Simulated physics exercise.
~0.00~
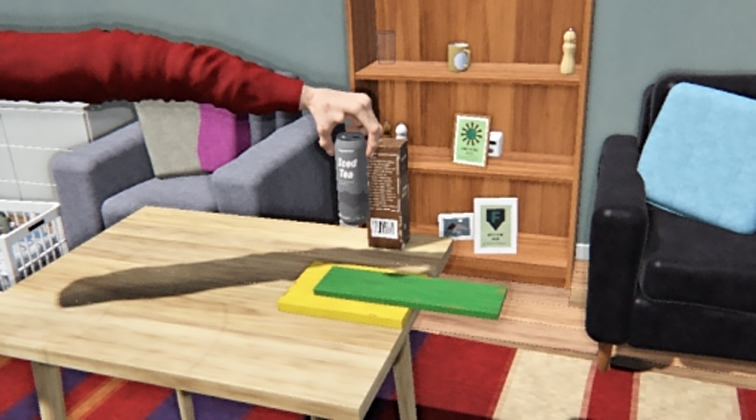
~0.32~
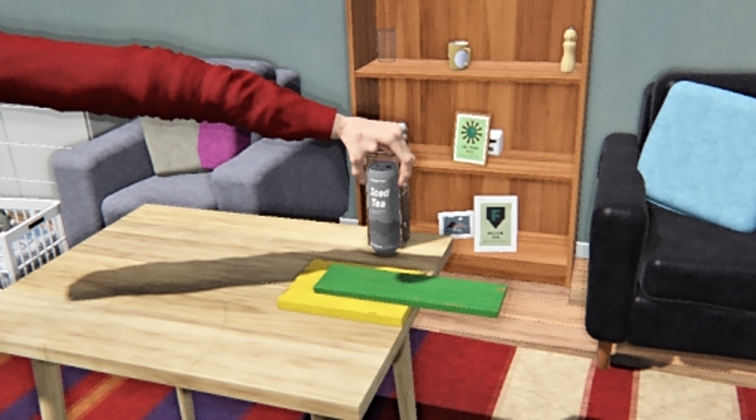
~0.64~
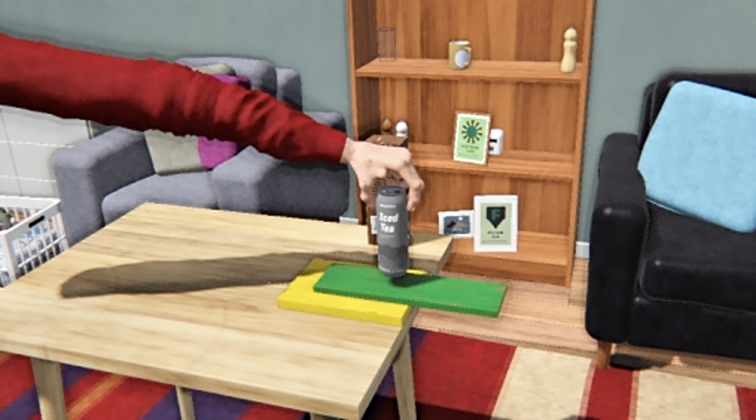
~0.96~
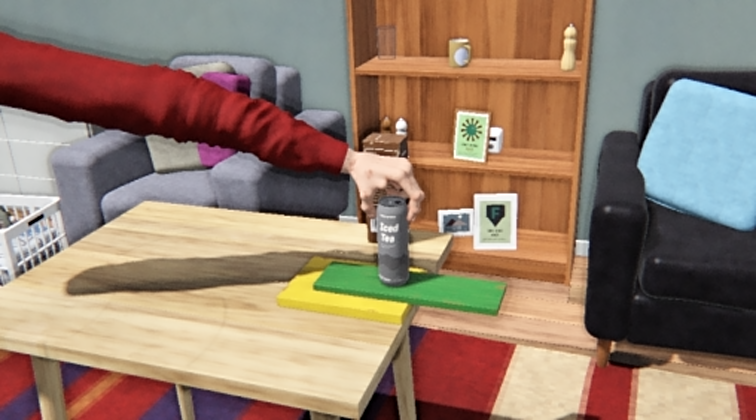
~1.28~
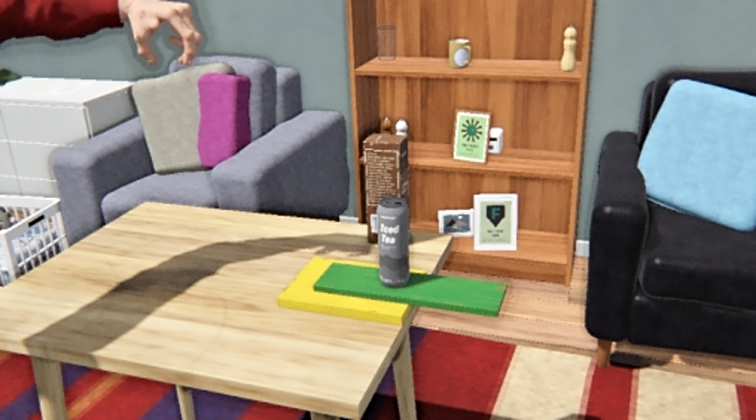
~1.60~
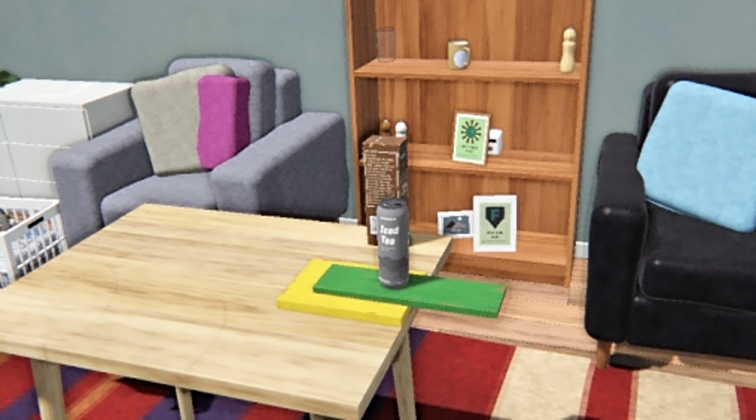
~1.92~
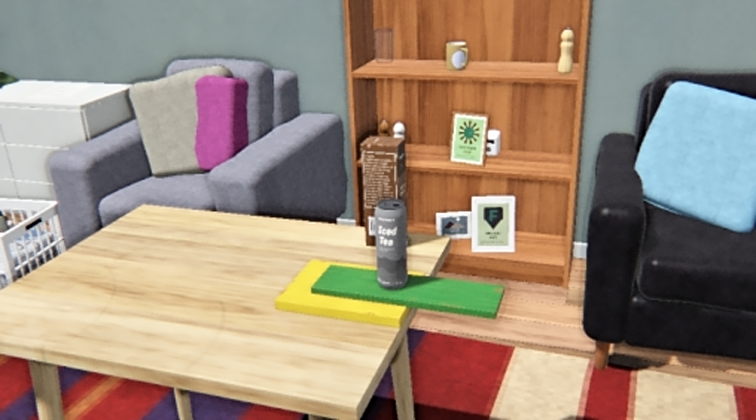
At a table's edge, a hand sets a grey can on a green board, which stays balanced.
